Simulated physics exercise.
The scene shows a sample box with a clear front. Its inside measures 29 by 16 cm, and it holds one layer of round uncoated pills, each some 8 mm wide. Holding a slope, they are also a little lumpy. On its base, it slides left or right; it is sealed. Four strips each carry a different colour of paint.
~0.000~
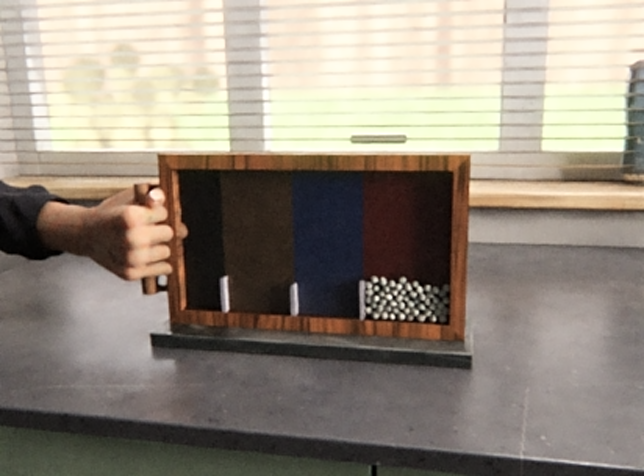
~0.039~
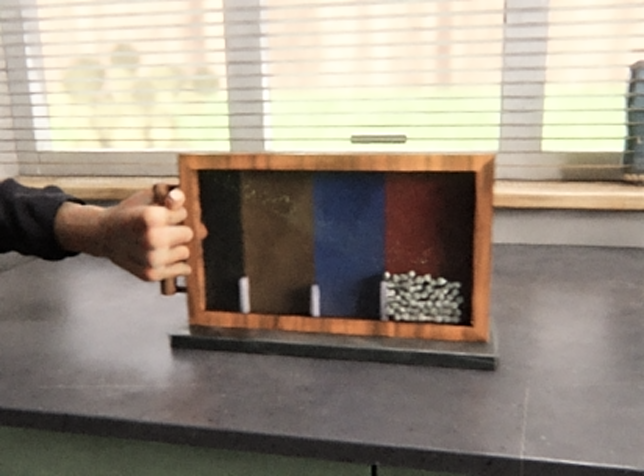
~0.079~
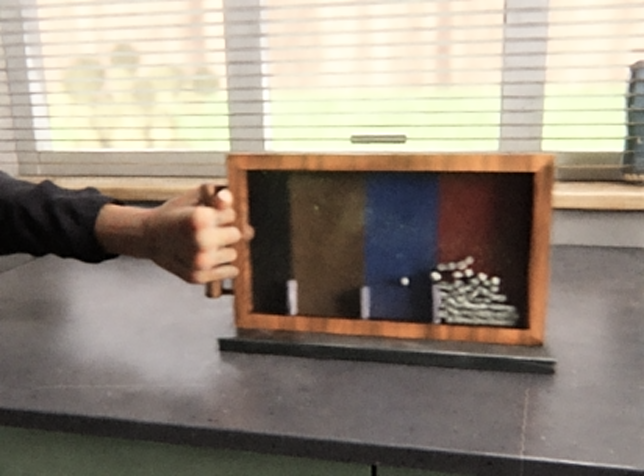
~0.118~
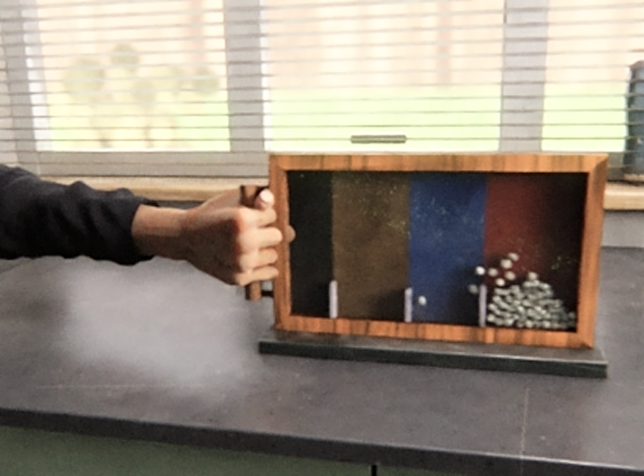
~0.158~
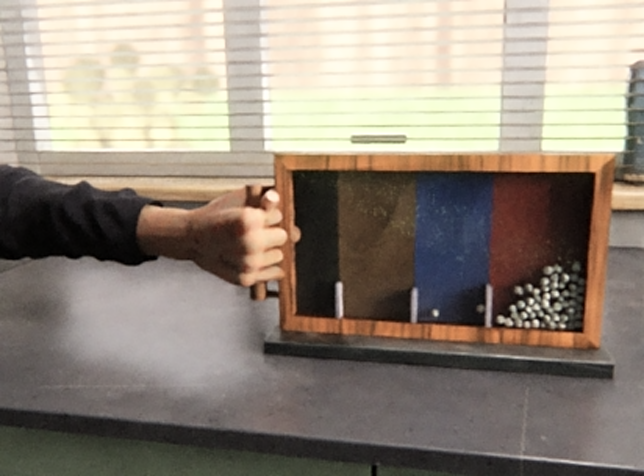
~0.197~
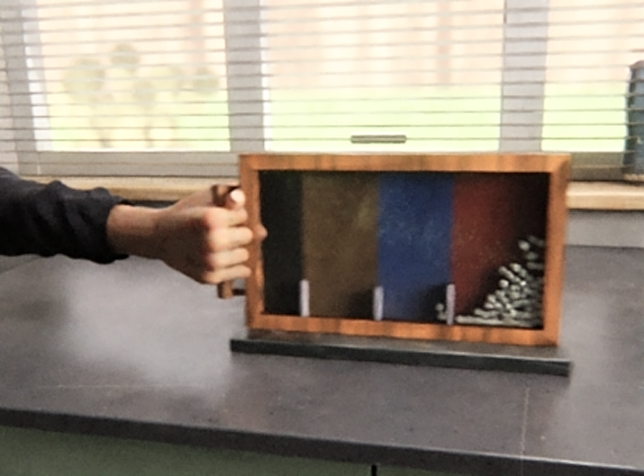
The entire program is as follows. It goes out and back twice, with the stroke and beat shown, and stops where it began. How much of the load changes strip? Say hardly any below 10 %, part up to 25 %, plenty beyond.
That share is large.
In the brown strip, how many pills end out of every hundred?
Near 20 in a hundred, I'd say.
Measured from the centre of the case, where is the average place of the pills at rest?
The middle sits around 3 cm right of it and 7 cm below it.
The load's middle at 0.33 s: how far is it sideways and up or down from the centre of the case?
About 7 cm right and 4 cm below.
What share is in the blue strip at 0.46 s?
Share: Near 15 %.
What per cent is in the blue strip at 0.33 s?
About 30 per cent.
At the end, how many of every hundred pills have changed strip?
My reckoning puts it near 45 percent.
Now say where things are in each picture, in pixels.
At its start; about 60 pills; load centre (406, 300); top pill (402, 281); red (407, 191), blue (327, 190), black (199, 188), brown (256, 189), in the first picture.
In the second picture, 2 cm to the right; load centre (422, 299); top pill (411, 275).
In the third picture, 8 cm to the right; load centre (472, 299); top pill (469, 261); wall ends (437, 285), (365, 289), (291, 282).
In the fourth picture, 12 cm to the right; load centre (524, 303); top pill (513, 257).
In the fifth picture, 13 cm to the right; load centre (546, 303); top pill (576, 267).
In the sixth picture, 9 cm to the right; load centre (512, 297); top pill (533, 239); red (501, 193), blue (415, 191), black (280, 189), brown (340, 190).
After 0.33 s, it is 3 cm to the right; the pills' middle is 7 cm right of and 4 cm below the centre; red 70 %, blue 30 %; 30 % have changed strip.
After 0.46 s, it is 12 cm to the right; the pills' middle is 6 cm right of and 5 cm below the centre; red 60 %, blue 15 %, black 5 %, brown 20 %; 40 % have changed strip.
After 0.57 s, it is at its start; the pills' middle is 5 cm right of and 6 cm below the centre; red 60 %, blue 20 %, black 5 %, brown 15 %; 40 % have changed strip.
At rest by 1.3 s, it is at its start; red 55 %, blue 20 %, black 5 %, brown 20 %; 45 % have changed strip.
